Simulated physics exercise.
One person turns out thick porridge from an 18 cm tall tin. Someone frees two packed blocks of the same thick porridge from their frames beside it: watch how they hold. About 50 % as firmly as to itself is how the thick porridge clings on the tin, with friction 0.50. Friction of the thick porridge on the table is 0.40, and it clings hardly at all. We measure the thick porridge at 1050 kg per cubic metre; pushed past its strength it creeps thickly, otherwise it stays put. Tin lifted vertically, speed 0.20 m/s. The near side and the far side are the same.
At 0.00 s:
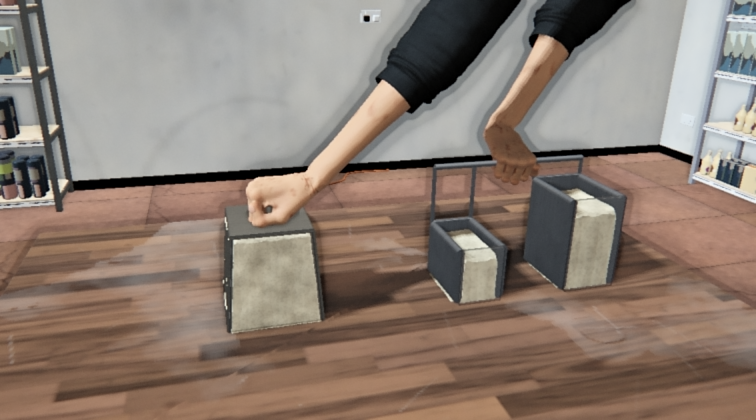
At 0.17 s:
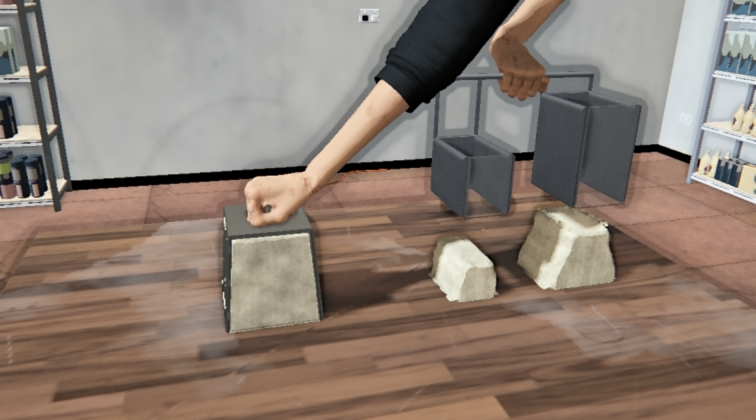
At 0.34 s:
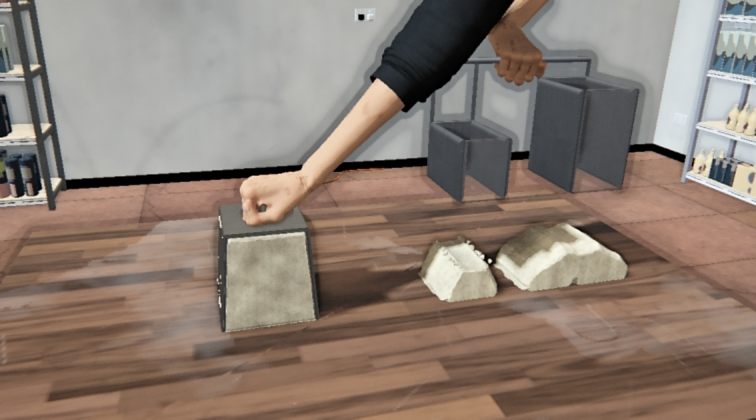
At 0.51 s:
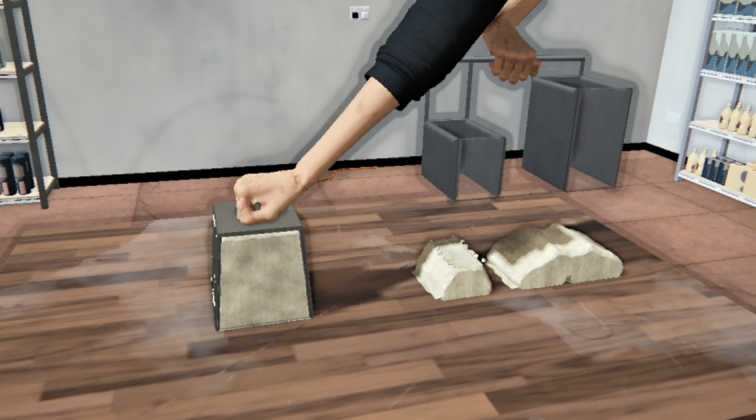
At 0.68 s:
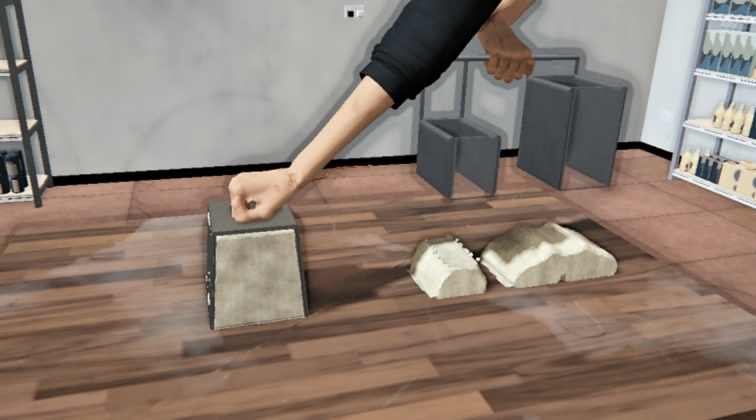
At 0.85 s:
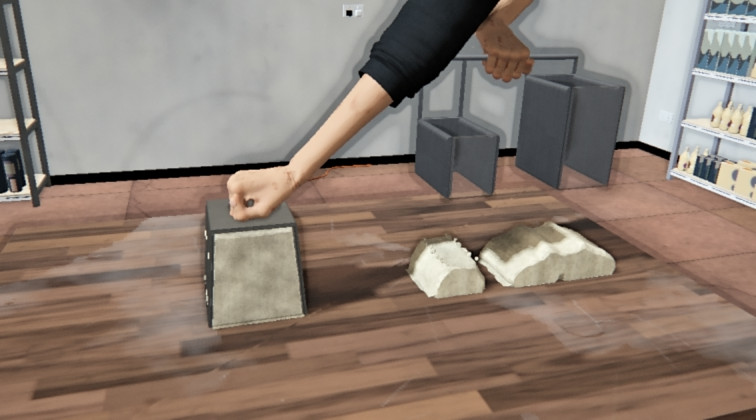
A hand lifts dark casings off two pale blocks, which slump while another fist stays on the tin.
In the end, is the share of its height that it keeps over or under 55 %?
The share of its height that it keeps is under 55 %.
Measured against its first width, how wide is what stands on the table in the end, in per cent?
250 %.
By 1.25 s, the tin is up by 8.0 cm.
By 1.73 s, the tin is up by 18 cm; what stands on the table is 48 % of the tin's depth.
By 2.20 s, the tin is up by 27 cm; what stands on the table is 46 % of the tin's depth.
By 2.68 s, the tin is up by 30 cm; what stands on the table is 46 % of the tin's depth.
By 2.78 s, at the end, the tin is up by 30 cm; what stands on the table is 46 % of the tin's depth.
